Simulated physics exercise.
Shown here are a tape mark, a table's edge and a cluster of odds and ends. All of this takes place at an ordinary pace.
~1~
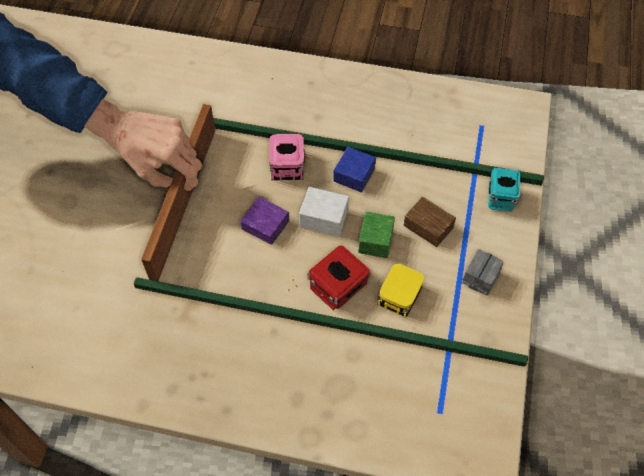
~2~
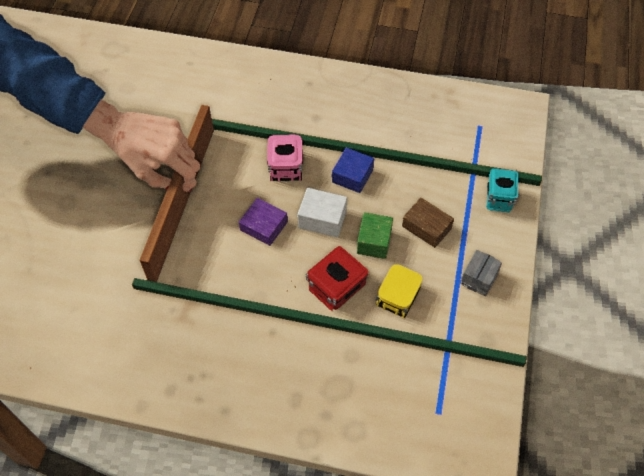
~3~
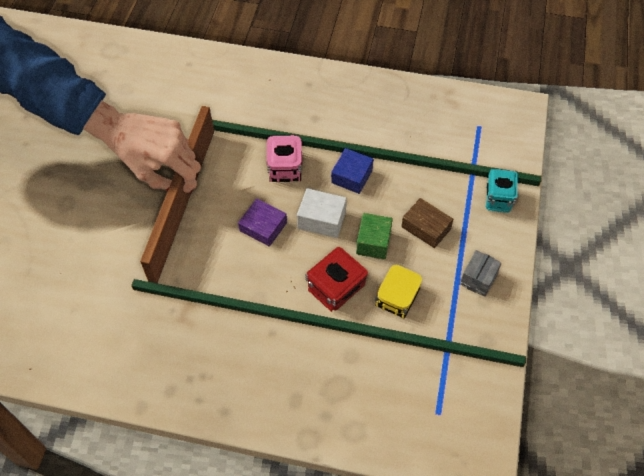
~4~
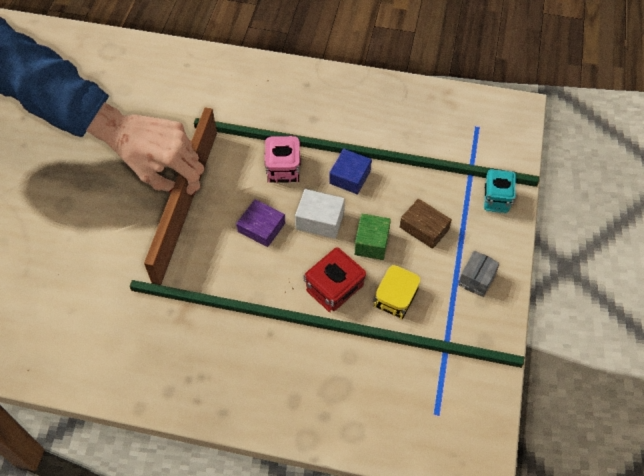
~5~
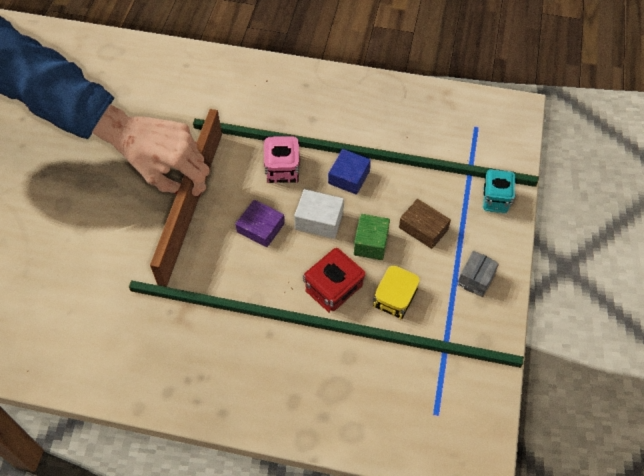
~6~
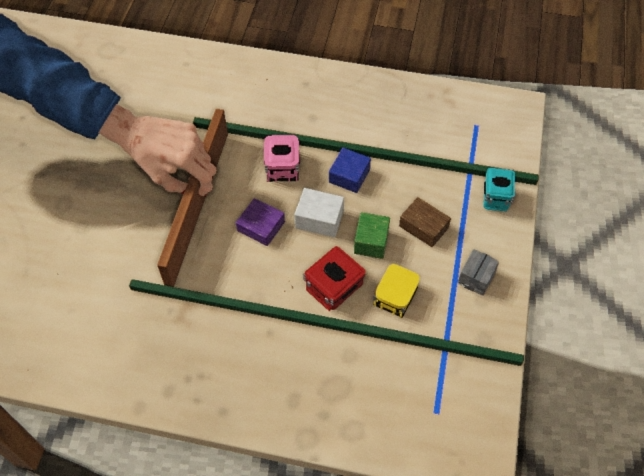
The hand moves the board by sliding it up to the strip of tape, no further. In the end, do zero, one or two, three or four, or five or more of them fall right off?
Three or four of them do.
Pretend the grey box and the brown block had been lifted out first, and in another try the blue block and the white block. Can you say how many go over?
The first count is 2 and the second is 1.
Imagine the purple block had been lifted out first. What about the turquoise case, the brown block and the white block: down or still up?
The turquoise case ends up below - the brown block remains - the white block remains.
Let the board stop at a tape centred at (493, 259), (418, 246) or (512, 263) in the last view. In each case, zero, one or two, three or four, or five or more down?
Lab note - count per position: At least five; not one; five or over.
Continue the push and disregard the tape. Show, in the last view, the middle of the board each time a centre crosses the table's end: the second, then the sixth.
For the first, roughly (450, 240); for the next, roughly (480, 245).
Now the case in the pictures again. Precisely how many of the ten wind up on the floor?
Precisely 3.
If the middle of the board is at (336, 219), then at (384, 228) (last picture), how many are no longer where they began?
At the first place 7, at the second 9.
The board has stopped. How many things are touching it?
The count is 3.
Soon after, none off yet; turquoise case at rest near (498, 190); grey box at rest near (478, 272); brown block at rest near (425, 222).
After that, none off yet; turquoise case at rest near (498, 190); grey box at rest near (478, 272); brown block displaced about its own width near (456, 224).
And then, none off yet; turquoise case displaced a little near (511, 191); grey box displaced about its own width near (509, 285); brown block displaced well along near (518, 222).
In the end, the number that fall off is three or four; gone, brown block, grey box and turquoise case.
